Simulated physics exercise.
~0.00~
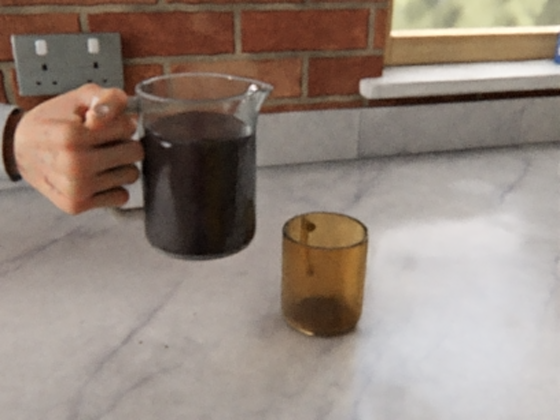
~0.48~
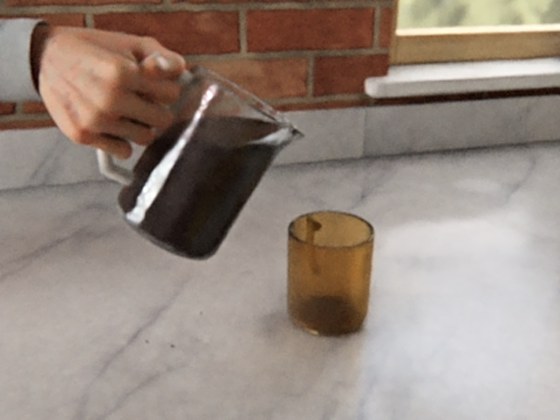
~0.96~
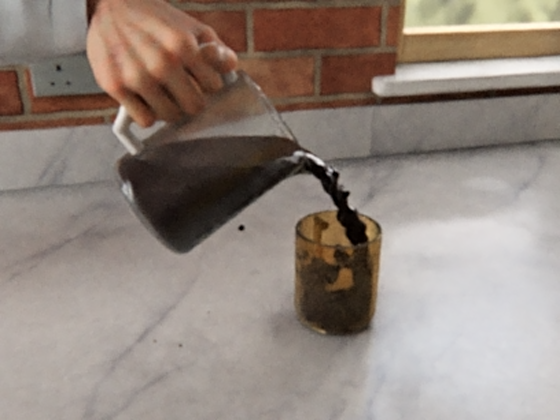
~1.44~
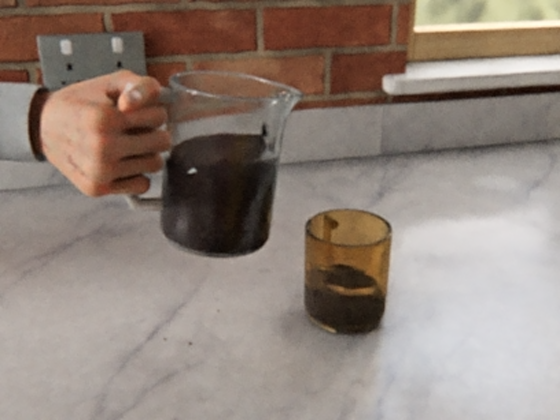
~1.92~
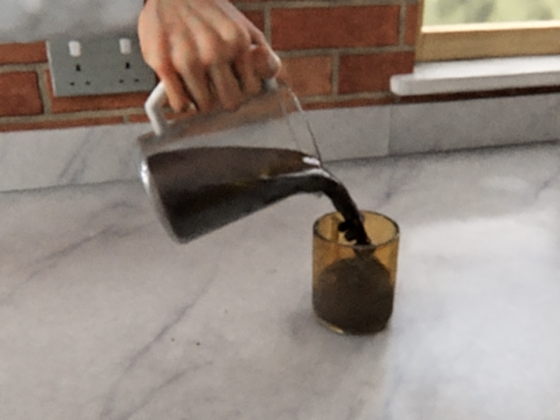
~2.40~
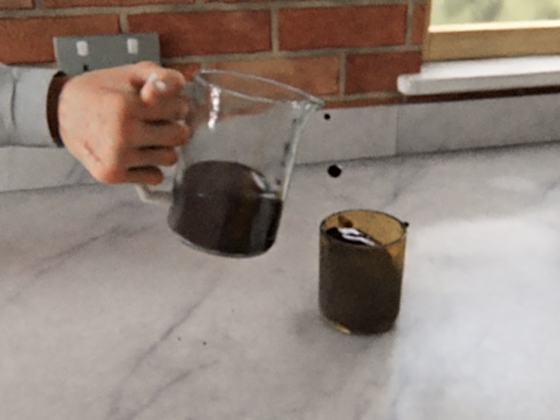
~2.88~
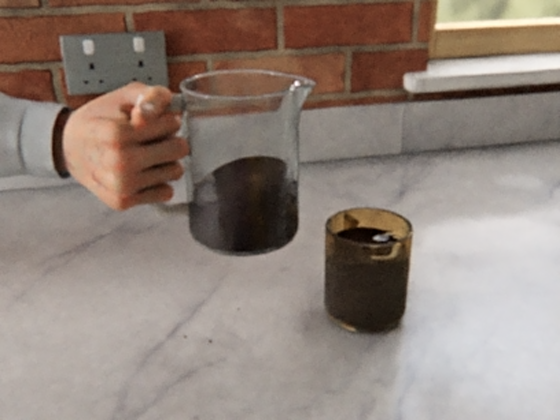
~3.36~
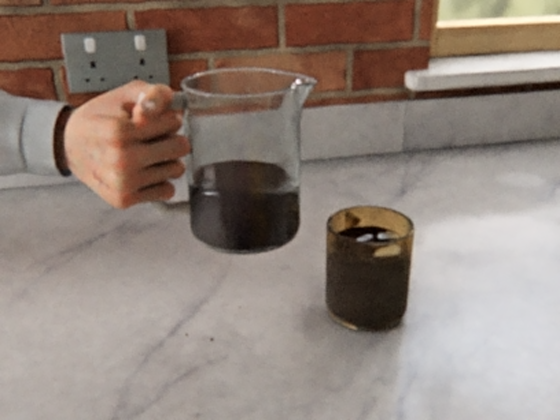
On a grey-veined white marble kitchen counter, seen from the front and slightly above, a brick wall with a grey socket and a wooden-framed window stand behind. At the left, a hand holds a clear glass pitcher of dark coffee above and beside an empty amber mug. The hand tips the pitcher rightward and a dark stream partly fills the mug, then tilts it back nearly upright. It tips the pitcher again, more steeply, pouring in more as the view shifts slightly. Finally the pitcher returns level, still partly full, and the mug stands mostly full of coffee.
